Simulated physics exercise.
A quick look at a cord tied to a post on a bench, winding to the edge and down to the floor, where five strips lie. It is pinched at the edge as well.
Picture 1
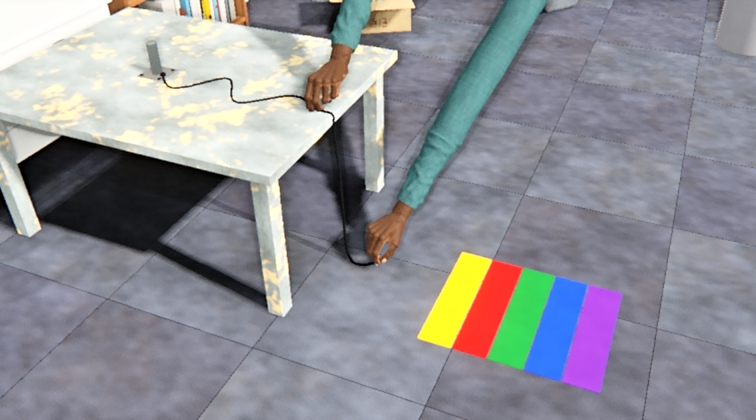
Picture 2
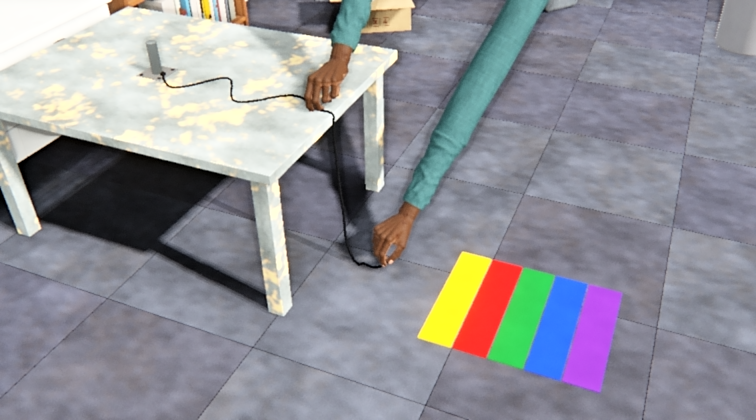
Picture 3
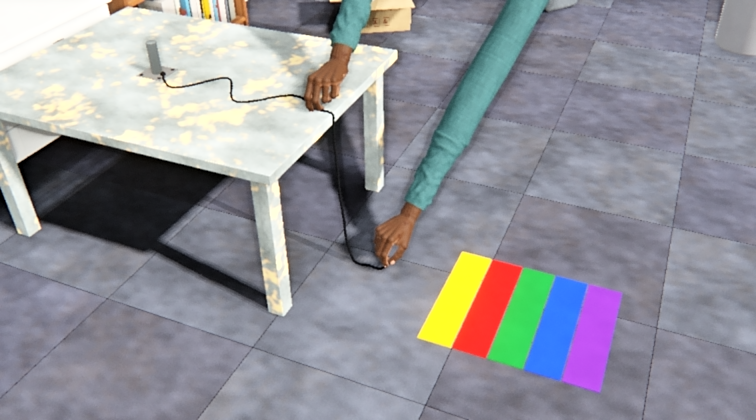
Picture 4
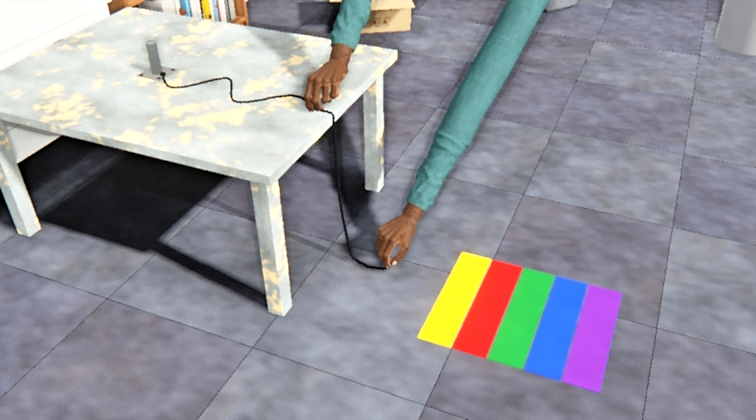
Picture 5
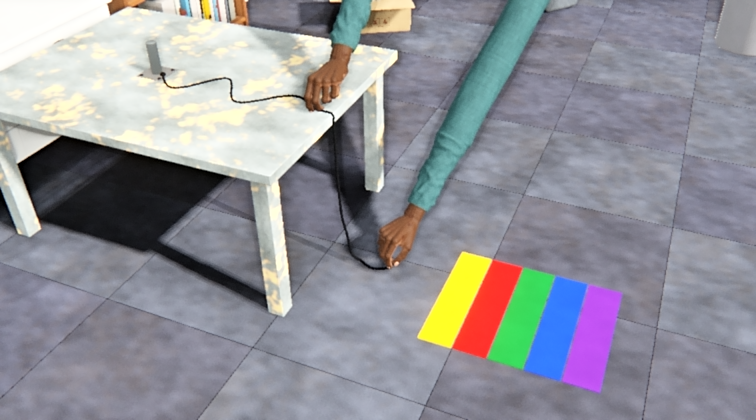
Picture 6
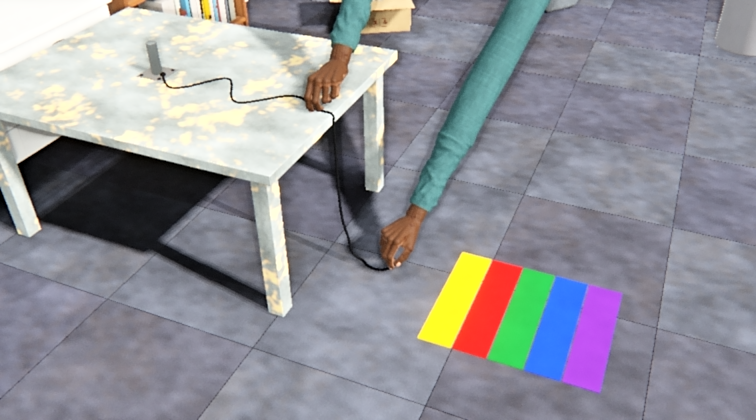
At first, one hand pins a dark cord at the edge of a worn table while another holds its end just above the floor, left of five coloured strips. The lower hand then shifts the end very slightly to the right, towards the yellow strip, while the upper hand stays still.
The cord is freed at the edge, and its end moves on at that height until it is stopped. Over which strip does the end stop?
Over blue.
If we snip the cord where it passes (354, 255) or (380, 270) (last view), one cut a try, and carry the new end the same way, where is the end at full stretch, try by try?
The places are (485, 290) and (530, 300).
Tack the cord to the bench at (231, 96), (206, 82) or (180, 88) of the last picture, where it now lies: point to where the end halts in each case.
Try by try, around (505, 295), (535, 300) and (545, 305).
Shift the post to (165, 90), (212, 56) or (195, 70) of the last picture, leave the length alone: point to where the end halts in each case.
The places are (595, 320), (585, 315) and (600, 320).
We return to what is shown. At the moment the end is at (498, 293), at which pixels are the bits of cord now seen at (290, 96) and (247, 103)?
At (335, 117), then (297, 104).
Soon after, end near (498, 293); over red.
Then, end near (537, 303); over green.
At full stretch, end near (559, 309); over blue. The end stops over the blue strip.
